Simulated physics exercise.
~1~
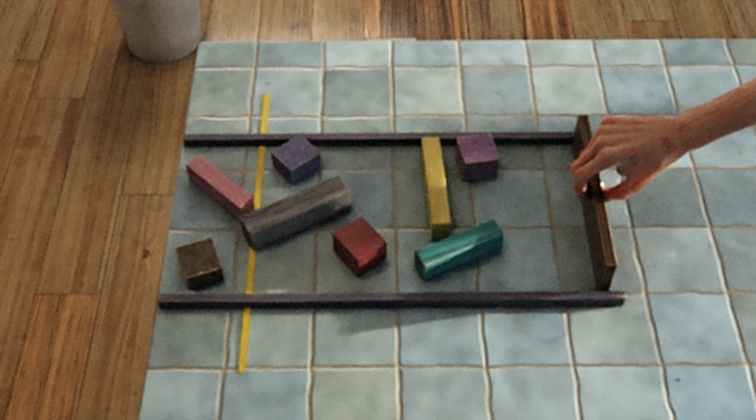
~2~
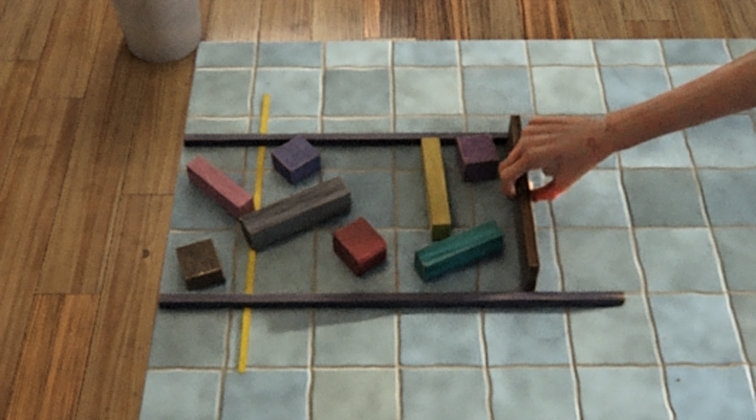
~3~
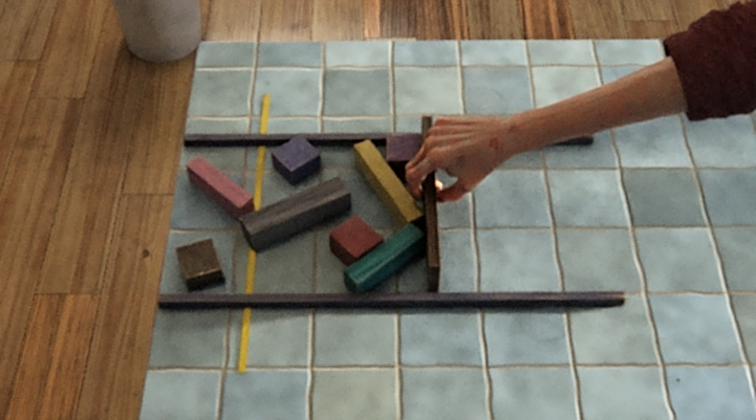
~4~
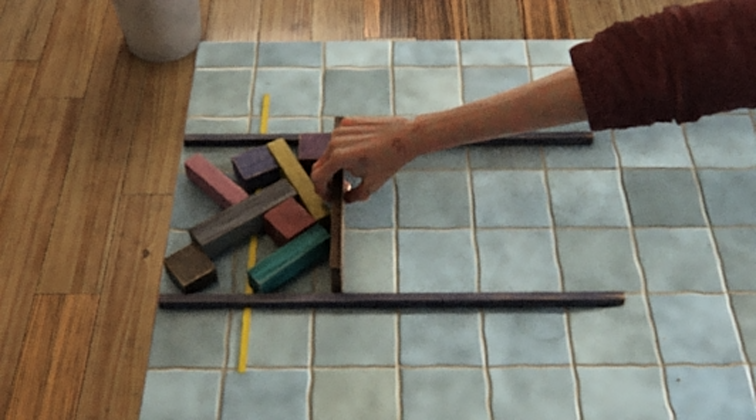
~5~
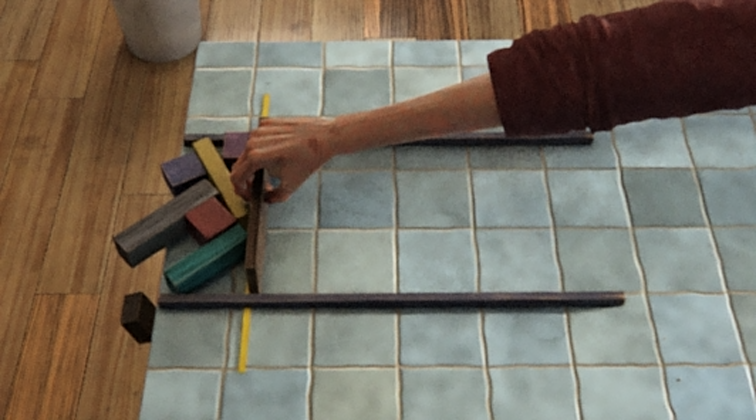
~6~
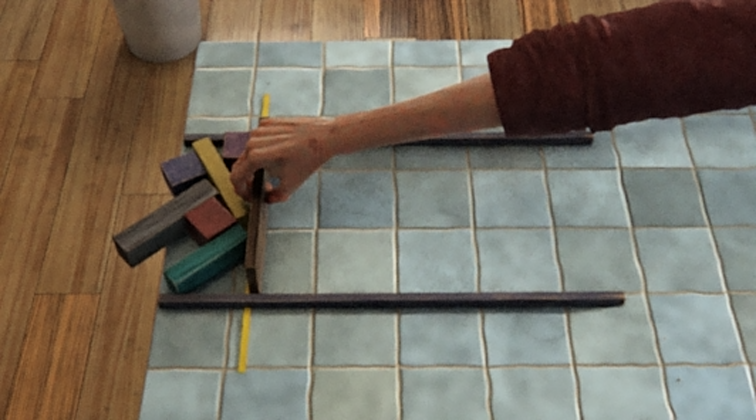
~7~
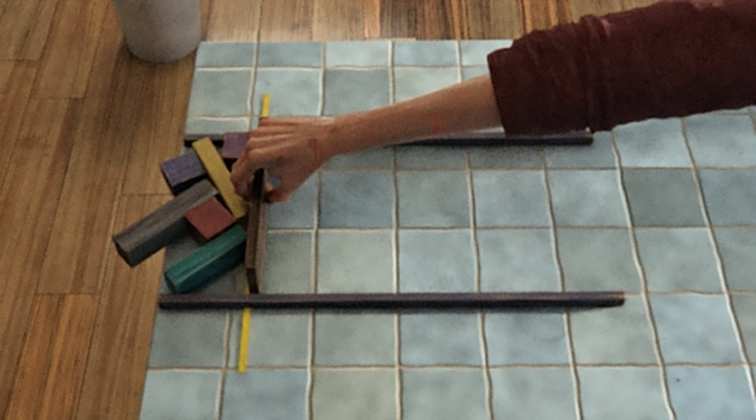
A hand pushes a board left, sweeping blocks together until pink and black ones fall off.
